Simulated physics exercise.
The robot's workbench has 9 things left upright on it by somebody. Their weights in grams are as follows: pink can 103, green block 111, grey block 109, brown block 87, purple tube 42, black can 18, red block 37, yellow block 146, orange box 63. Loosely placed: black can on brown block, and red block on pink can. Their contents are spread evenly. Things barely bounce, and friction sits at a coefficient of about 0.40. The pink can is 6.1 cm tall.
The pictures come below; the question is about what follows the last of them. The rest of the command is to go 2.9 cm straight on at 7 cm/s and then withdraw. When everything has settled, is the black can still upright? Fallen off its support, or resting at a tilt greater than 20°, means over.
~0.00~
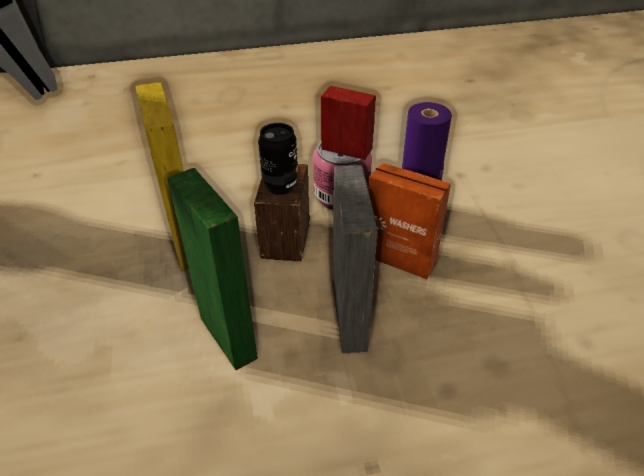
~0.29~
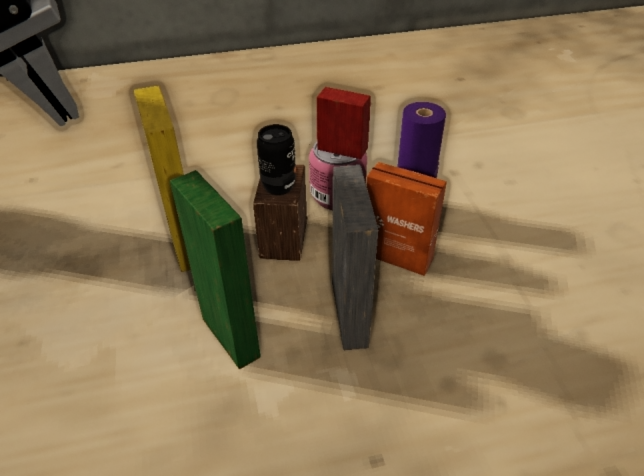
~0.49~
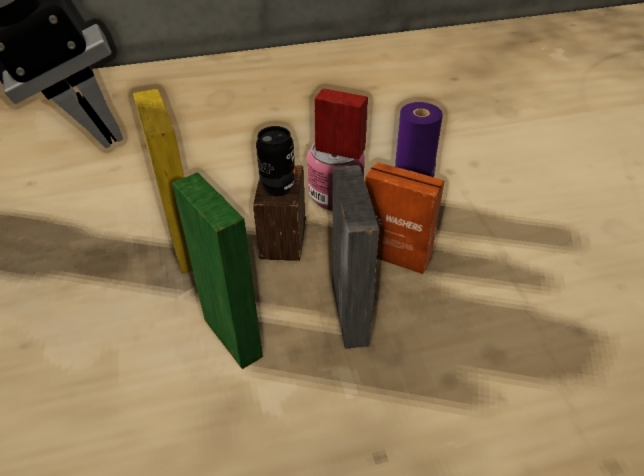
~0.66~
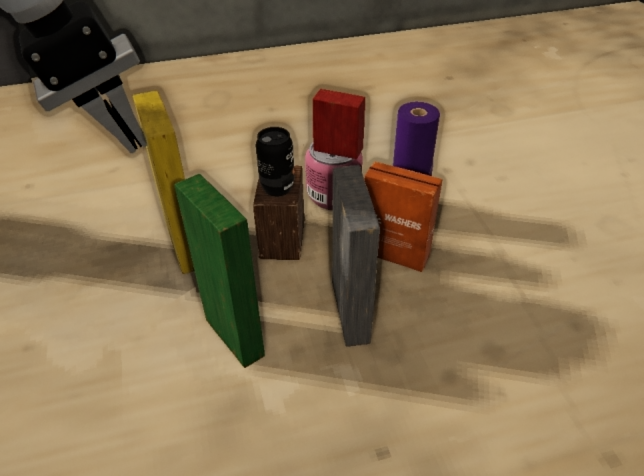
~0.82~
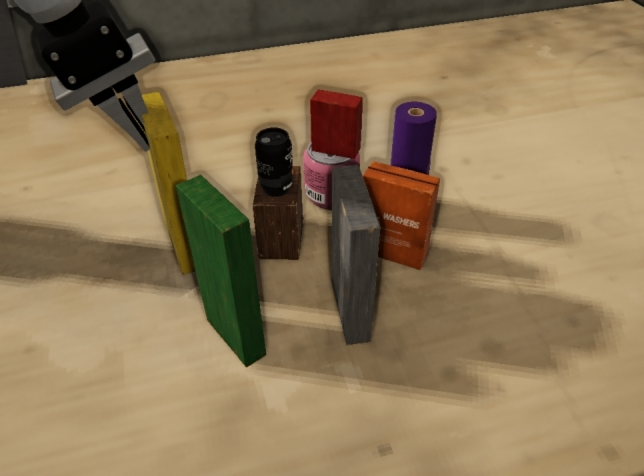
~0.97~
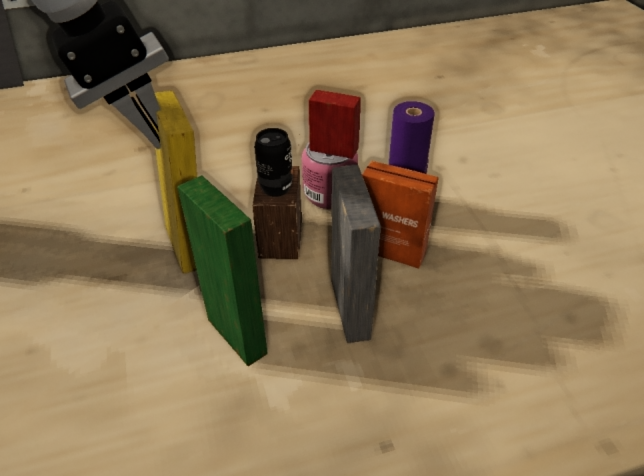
No.
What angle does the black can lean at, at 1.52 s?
80°.
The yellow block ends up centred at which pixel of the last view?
(223, 189), roughly.
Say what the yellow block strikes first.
The black can.
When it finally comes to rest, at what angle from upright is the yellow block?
It settles near 50° away from upright.
After 1.22 s, leaning yellow block 16°.
After 1.52 s, black can and yellow block touch at 1.30 s; brown block and yellow block touch at 1.38 s; leaning black can 80°, yellow block 53°.
After 1.97 s, black can and pink can touch at 1.61 s; leaning black can 90°, yellow block 55°.
At rest, past 20° or fallen, yellow block and black can. Standing, green block, grey block, orange box, brown block, pink can, purple tube and red block.
